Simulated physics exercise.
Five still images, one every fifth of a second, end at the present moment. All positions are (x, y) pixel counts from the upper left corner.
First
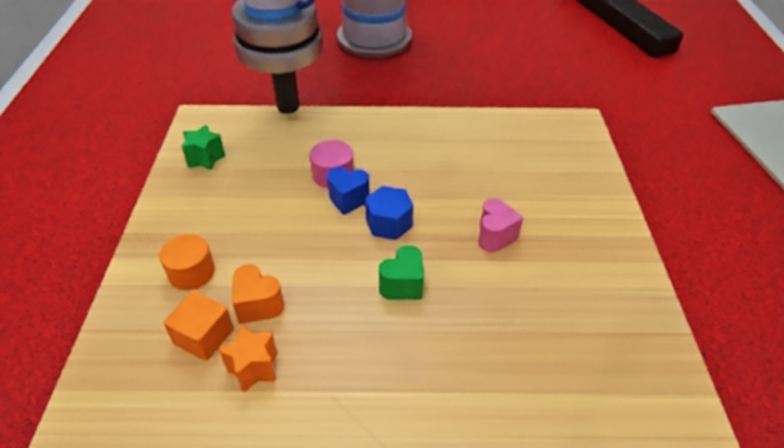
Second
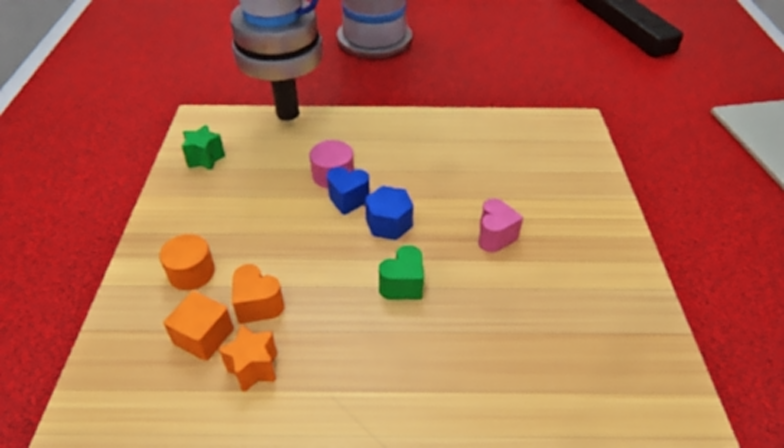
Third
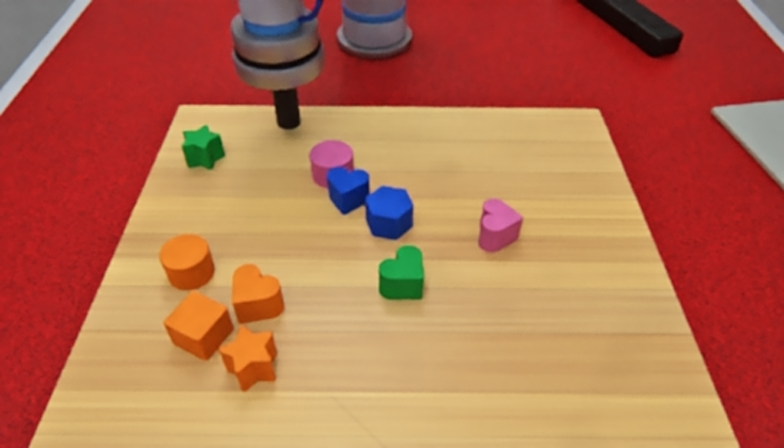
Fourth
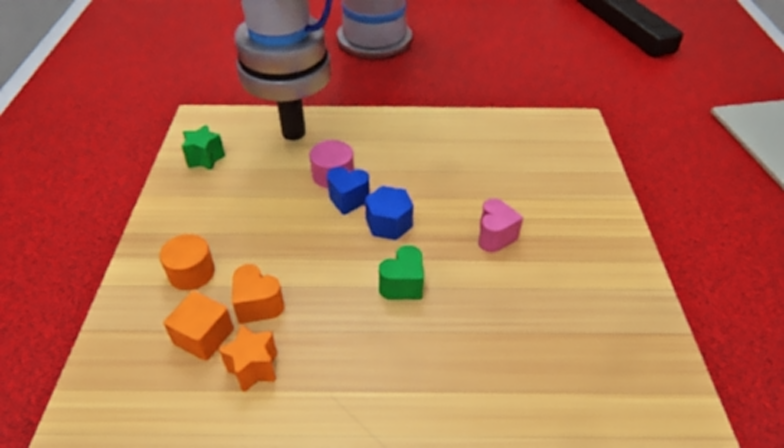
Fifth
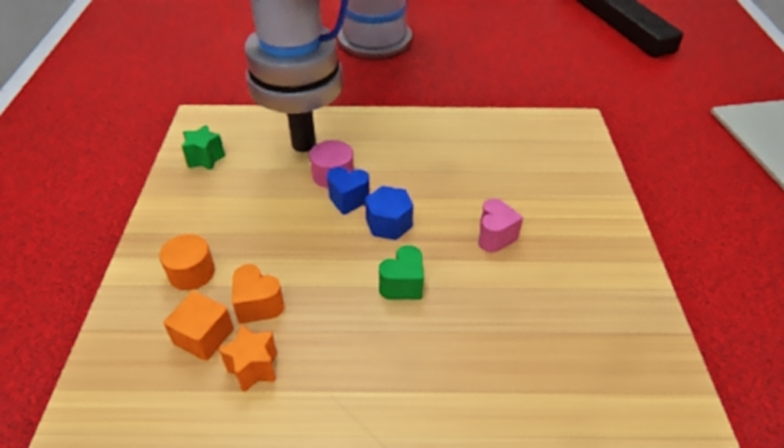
On a wooden board set on a red surface, green, pink, blue and orange blocks lie scattered beneath a robotic arm with a dark bar. The bar starts near the board's far edge, moves slightly toward the viewer, then shifts right, ending close beside the pink round block, while the blocks stay still.
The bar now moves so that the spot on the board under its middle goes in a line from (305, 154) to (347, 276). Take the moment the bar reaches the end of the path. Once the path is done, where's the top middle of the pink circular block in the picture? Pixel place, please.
Just about (355, 171).
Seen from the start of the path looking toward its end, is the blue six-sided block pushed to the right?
I believe not.
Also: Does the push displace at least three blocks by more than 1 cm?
That would be a yes.
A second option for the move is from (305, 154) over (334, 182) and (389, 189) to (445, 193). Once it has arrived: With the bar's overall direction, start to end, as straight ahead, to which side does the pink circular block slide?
Out to the right.
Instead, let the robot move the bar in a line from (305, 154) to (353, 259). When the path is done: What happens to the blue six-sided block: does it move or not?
That block ends up displaced.
On the path given first. One third of the way, bar (317, 180); pink circular block (352, 169); blue heart block (381, 192), turned 15° clockwise; blue six-sided block (410, 214), turned 20° clockwise.
Two thirds of the way, bar (331, 220); pink circular block (355, 171); blue heart block (388, 192), turned 25° clockwise; blue six-sided block (413, 216), turned 25° clockwise.
At the end, bar (346, 266); pink circular block (355, 171); blue heart block (388, 192), turned 25° clockwise; blue six-sided block (413, 216), turned 25° clockwise; green heart block not moved.
